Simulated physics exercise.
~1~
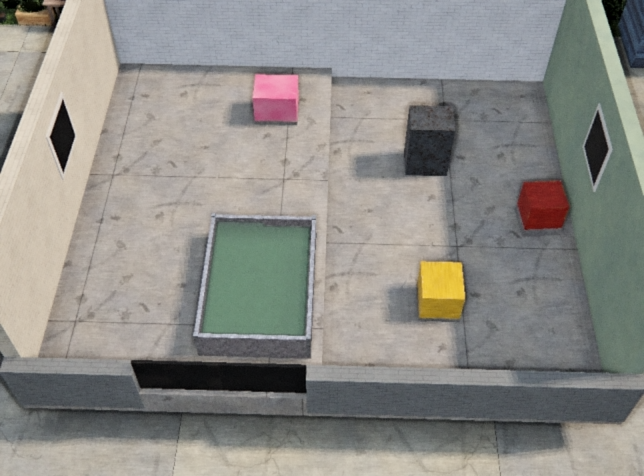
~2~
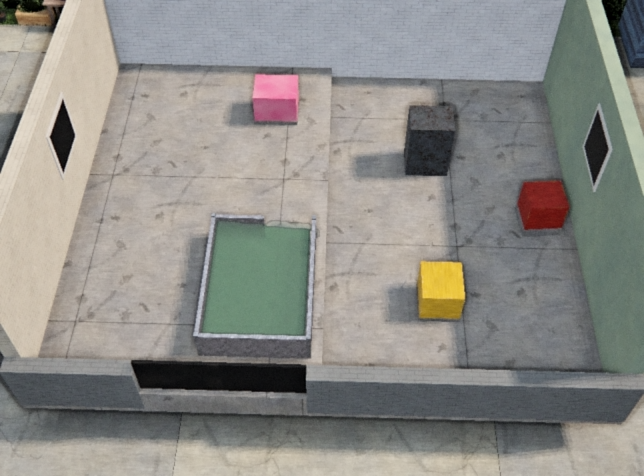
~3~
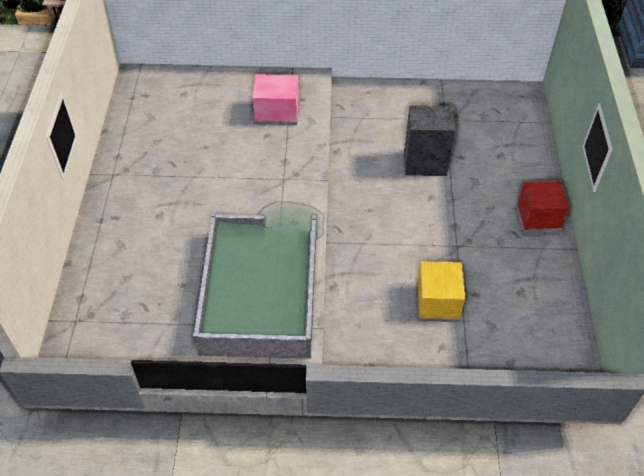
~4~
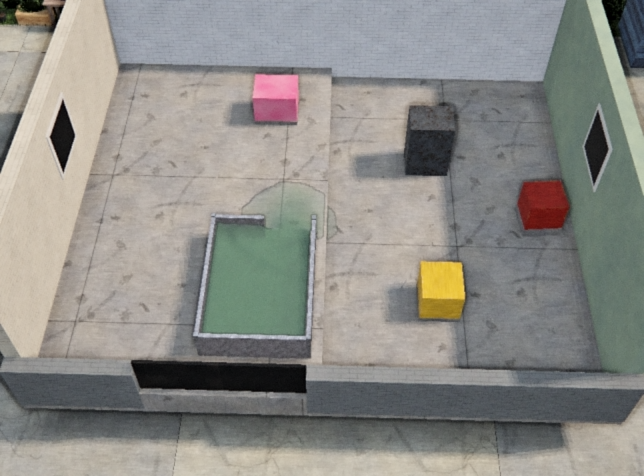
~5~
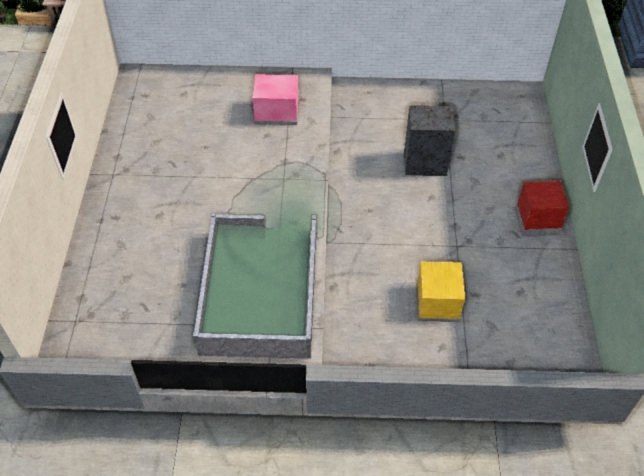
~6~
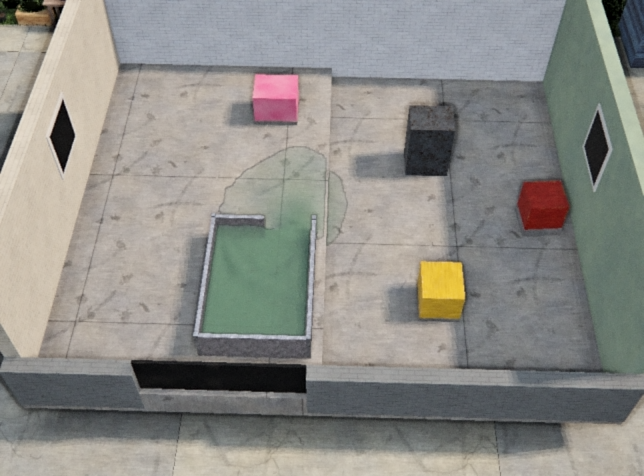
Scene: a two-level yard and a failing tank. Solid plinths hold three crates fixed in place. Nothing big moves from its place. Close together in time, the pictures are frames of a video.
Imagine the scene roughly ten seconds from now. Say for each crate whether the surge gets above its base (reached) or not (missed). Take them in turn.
Pink crate: Reached; red crate: Missed; yellow crate: Missed.
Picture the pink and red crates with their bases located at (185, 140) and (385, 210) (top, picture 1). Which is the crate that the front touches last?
It is the one in yellow.
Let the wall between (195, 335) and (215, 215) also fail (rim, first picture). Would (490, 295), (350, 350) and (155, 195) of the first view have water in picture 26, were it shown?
One after the other: Free of water, clear, under water.
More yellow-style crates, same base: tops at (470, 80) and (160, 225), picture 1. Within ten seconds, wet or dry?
For the first position it is reached; for the second it is missed.
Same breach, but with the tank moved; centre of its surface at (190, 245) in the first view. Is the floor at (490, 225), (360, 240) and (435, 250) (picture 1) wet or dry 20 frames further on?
Taking the three spots in order: Bare, bare, bare.
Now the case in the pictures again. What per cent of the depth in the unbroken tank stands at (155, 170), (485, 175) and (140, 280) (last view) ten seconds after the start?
I'd put them at close to 6 per cent, then 8 per cent, then 2 per cent.
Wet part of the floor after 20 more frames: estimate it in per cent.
My estimate is roughly 35 percent.
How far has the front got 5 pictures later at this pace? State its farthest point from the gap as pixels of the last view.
The wet edge reaches furthest near (310, 94).
A moment on, water covers 15 % of the floor; the pink crate water round its plinth, the red crate not reached, the yellow crate not reached.
Next, water covers 25 % of the floor; the pink crate water round its plinth, the red crate not reached, the yellow crate not reached.
Then, water covers 35 % of the floor; the pink crate water round its plinth, the red crate water round its plinth, the yellow crate not reached.
Later, water covers 50 % of the floor; the pink crate water round its plinth, the red crate water round its plinth, the yellow crate not reached.
In the end, water covers 70 % of the floor; the pink crate was topped, the red crate stayed above the water, the yellow crate stayed above the water.
